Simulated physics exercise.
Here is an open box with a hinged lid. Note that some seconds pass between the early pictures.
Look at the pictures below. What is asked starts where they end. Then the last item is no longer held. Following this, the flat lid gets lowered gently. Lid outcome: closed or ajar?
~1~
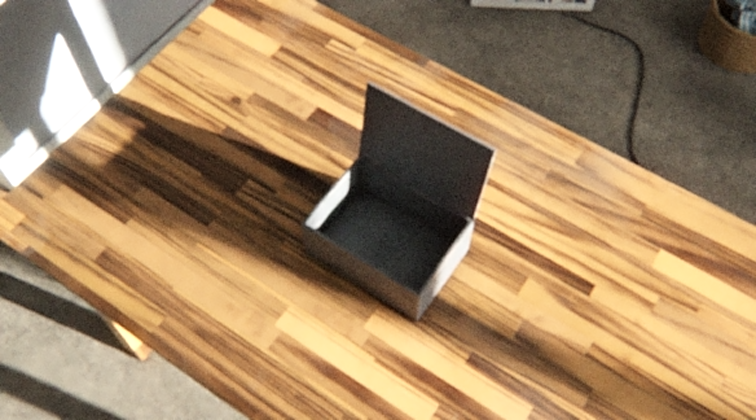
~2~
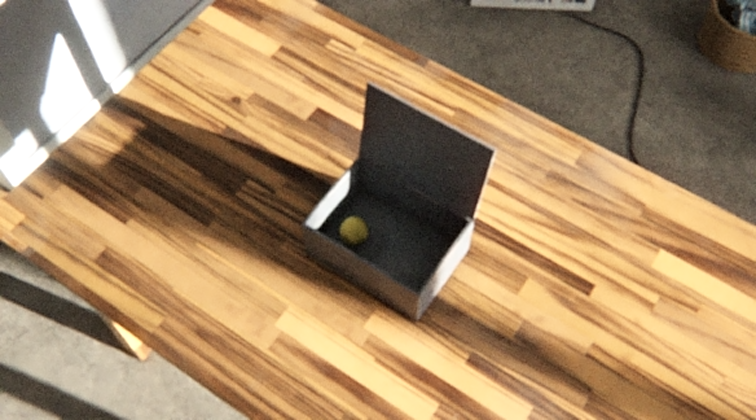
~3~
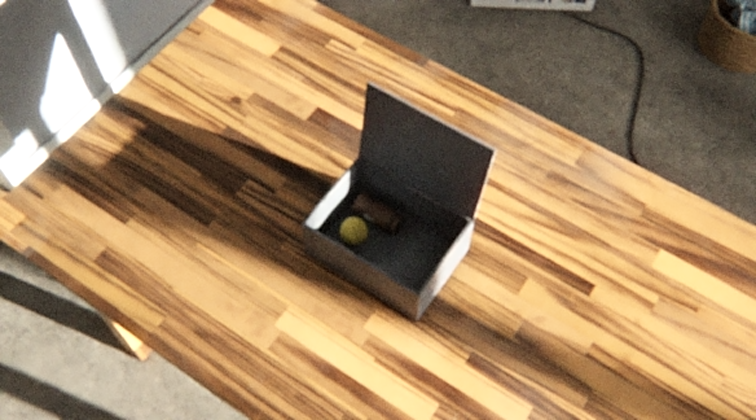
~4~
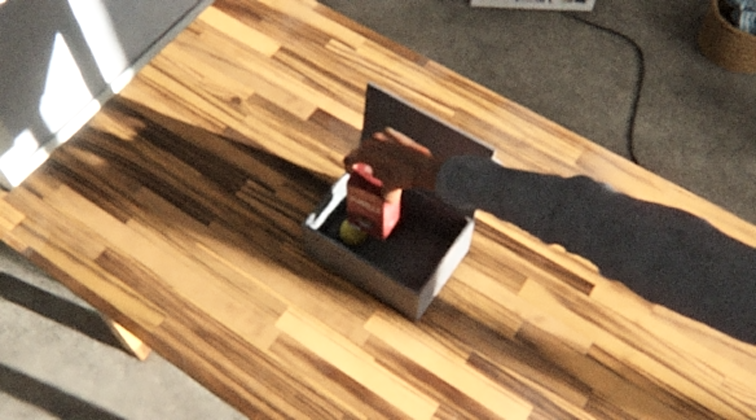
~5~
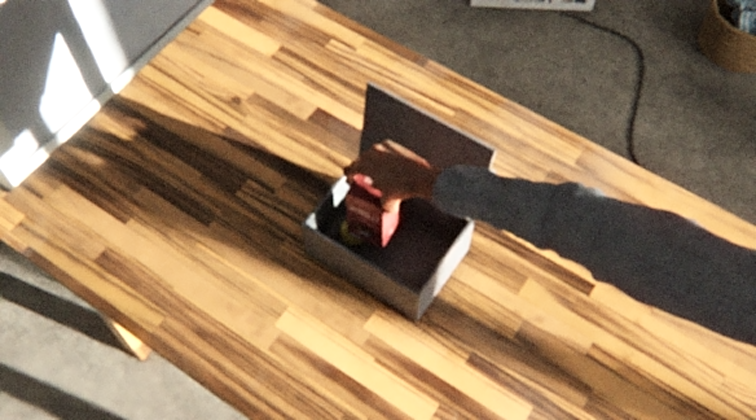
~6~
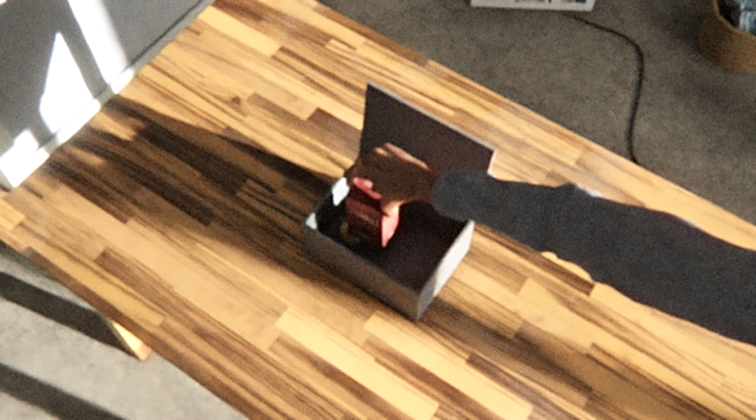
Closed.
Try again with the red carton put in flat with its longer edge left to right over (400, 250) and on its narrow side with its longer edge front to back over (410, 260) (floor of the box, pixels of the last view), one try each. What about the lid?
Lid: First try closed, second try closed.
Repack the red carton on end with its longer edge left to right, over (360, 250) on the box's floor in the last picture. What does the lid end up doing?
Then it comes fully down.
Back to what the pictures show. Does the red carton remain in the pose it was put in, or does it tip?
Looking at the last picture, the red carton sits at an angle.
Then, 0.50 s after the last picture, red carton on its side near (395, 248); yellow lemon rolled a little.
Then, 1.50 s after the last picture, lid 62° above the rim; red carton on its side near (395, 248); yellow lemon rolled a little.
Then, 1.90 s after the last picture, lid 20° above the rim; red carton on its side near (395, 248); yellow lemon rolled a little.
At rest, lid shut; tipped over in the box, red carton; the other 2 in place. Seen from the same camera at the end, red carton near (395, 248).
